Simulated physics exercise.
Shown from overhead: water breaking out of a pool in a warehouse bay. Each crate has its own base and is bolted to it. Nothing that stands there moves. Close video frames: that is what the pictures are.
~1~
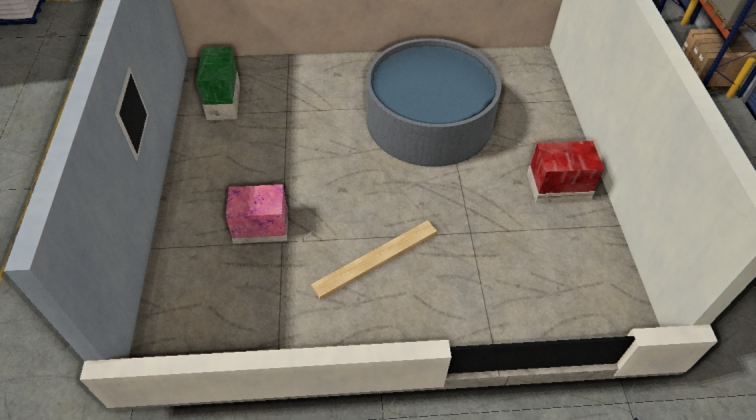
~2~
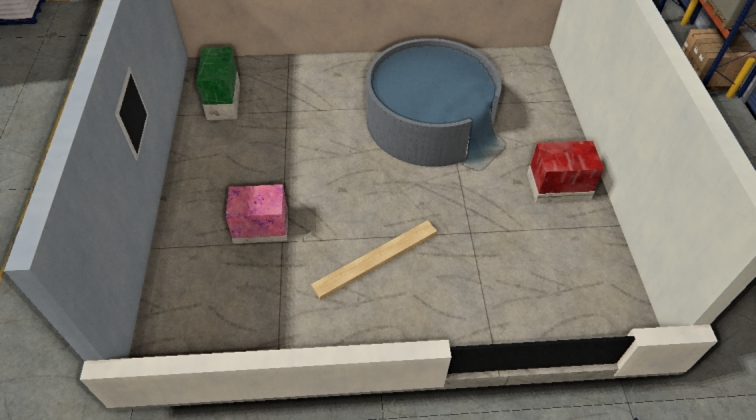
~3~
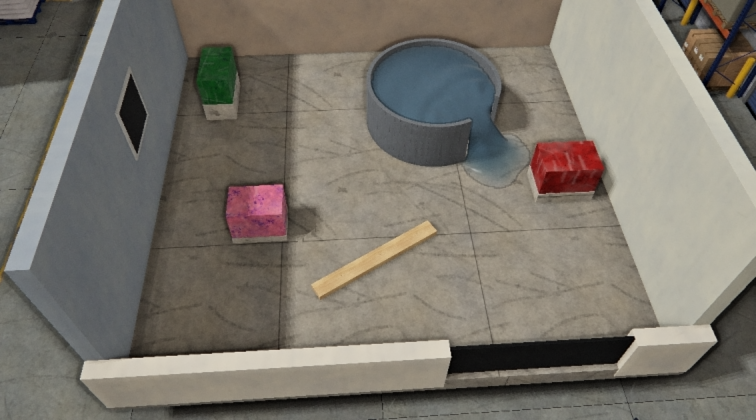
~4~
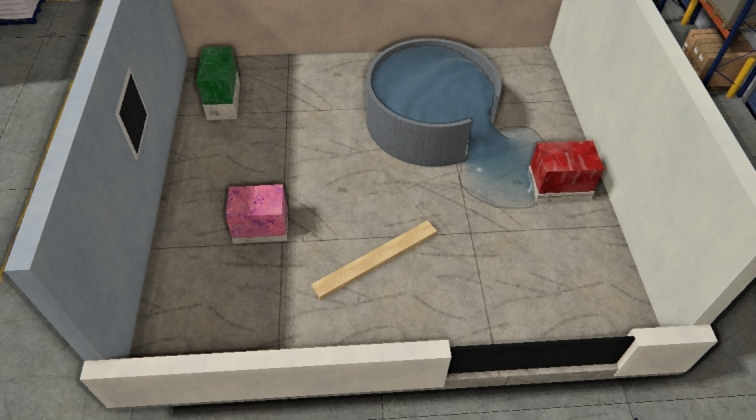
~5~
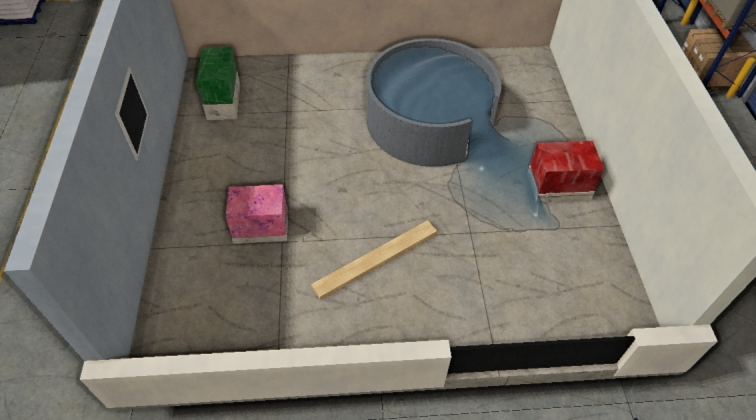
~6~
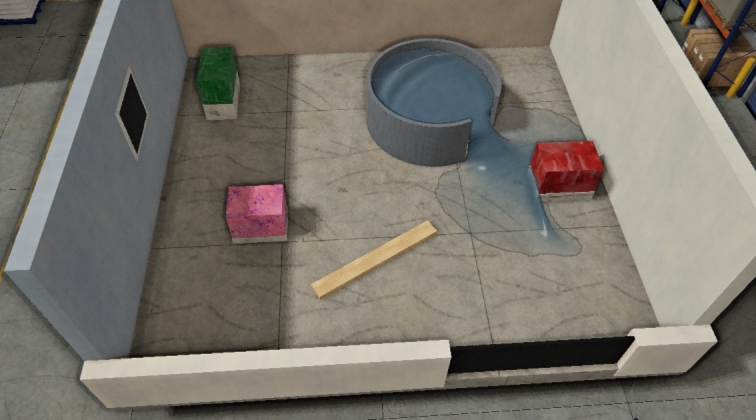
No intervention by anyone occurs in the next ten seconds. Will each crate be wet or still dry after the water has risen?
Afterwards the red crate is wet, the green crate is still dry, the pink crate is still dry.
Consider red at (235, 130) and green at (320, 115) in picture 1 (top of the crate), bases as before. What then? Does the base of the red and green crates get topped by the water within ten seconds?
Note: Red crate untouched, green crate untouched.
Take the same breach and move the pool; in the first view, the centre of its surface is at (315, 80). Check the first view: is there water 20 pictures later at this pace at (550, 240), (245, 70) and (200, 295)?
Results in order - swamped, left untouched, swamped.
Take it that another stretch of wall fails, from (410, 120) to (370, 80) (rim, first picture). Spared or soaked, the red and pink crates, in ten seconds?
The red crate is untouched; the pink crate is reached.
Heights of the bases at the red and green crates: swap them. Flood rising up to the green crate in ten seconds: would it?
The green one stays out of it.
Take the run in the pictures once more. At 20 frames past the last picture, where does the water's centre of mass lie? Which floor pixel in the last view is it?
The centre of mass sits at about (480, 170).
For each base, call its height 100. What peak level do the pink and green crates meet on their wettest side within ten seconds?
About 60 % and 40 %.
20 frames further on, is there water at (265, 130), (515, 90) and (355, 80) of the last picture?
Point one left clear, point two sodden, point three left clear.
A moment on, water covers 25 % of the floor; the red crate water round its plinth, the green crate not reached, the pink crate not reached.
Next, water covers 30 % of the floor; the red crate water round its plinth, the green crate not reached, the pink crate not reached.
Then, water covers 45 % of the floor; the red crate water round its plinth, the green crate not reached, the pink crate not reached.
Later, water covers 70 % of the floor; the red crate water round its plinth, the green crate water round its plinth, the pink crate water round its plinth.
In the end, water covers 90 % of the floor; the red crate was topped, the green crate stayed above the water, the pink crate stayed above the water.
